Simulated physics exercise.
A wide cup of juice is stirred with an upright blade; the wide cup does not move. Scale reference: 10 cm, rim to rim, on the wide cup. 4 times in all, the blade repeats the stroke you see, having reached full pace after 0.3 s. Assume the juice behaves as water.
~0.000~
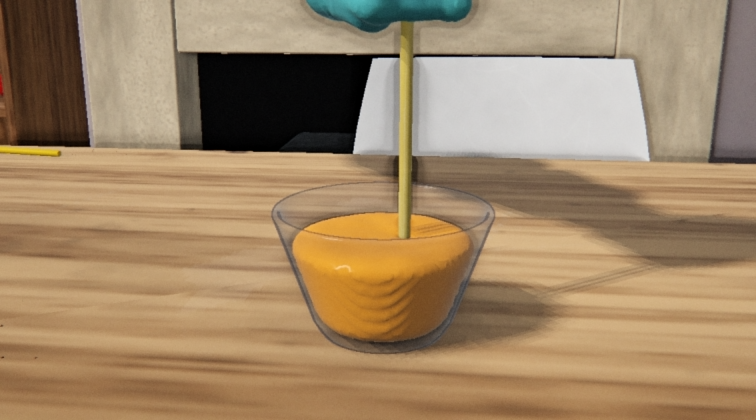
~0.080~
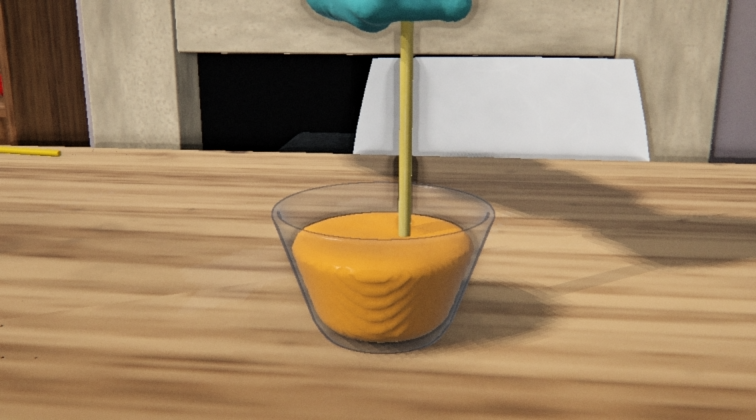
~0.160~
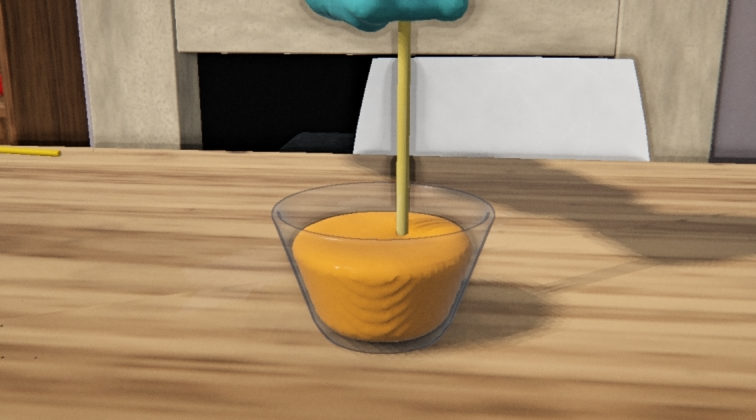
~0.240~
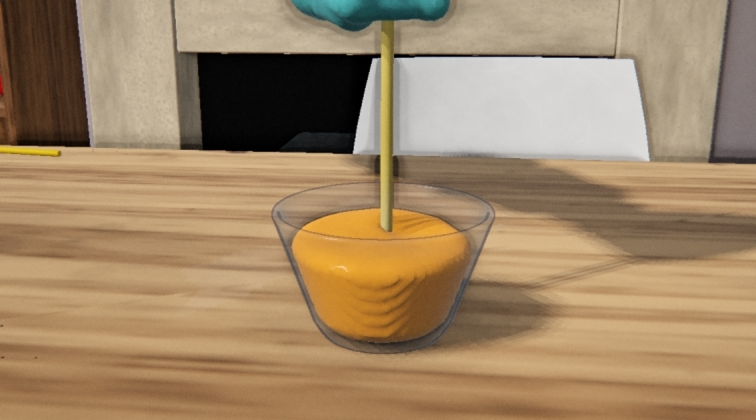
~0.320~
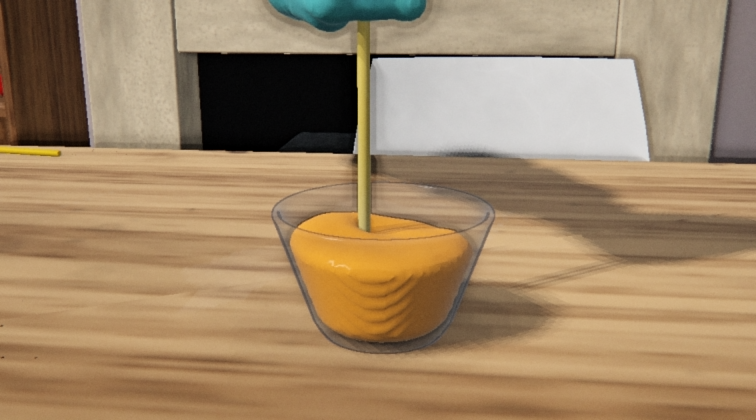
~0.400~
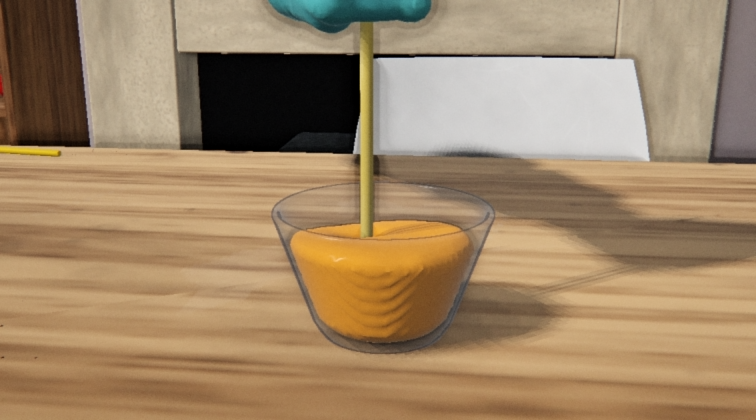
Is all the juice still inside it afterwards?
Yes.
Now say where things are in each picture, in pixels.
The stem is at (407, 72); surface from (292, 234) to (476, 240); the rim runs from (277, 209) to (493, 216), in the first picture.
The stem is at (407, 71); surface from (293, 233) to (476, 241), in the second picture.
The stem is at (404, 70); surface from (293, 234) to (475, 240), in the third picture.
The stem is at (387, 69); surface from (293, 232) to (474, 243), in the fourth picture.
The stem is at (364, 70); surface from (291, 228) to (474, 243), in the fifth picture.
The stem is at (367, 73); surface from (291, 233) to (475, 239), in the sixth picture.
After 0.77 s 0 ml is over the rim.
After 1.15 s 0 ml is over the rim.
After 1.52 s 0 ml is over the rim.
After 1.90 s 0 ml is over the rim.
In the end 0 ml is over the rim.
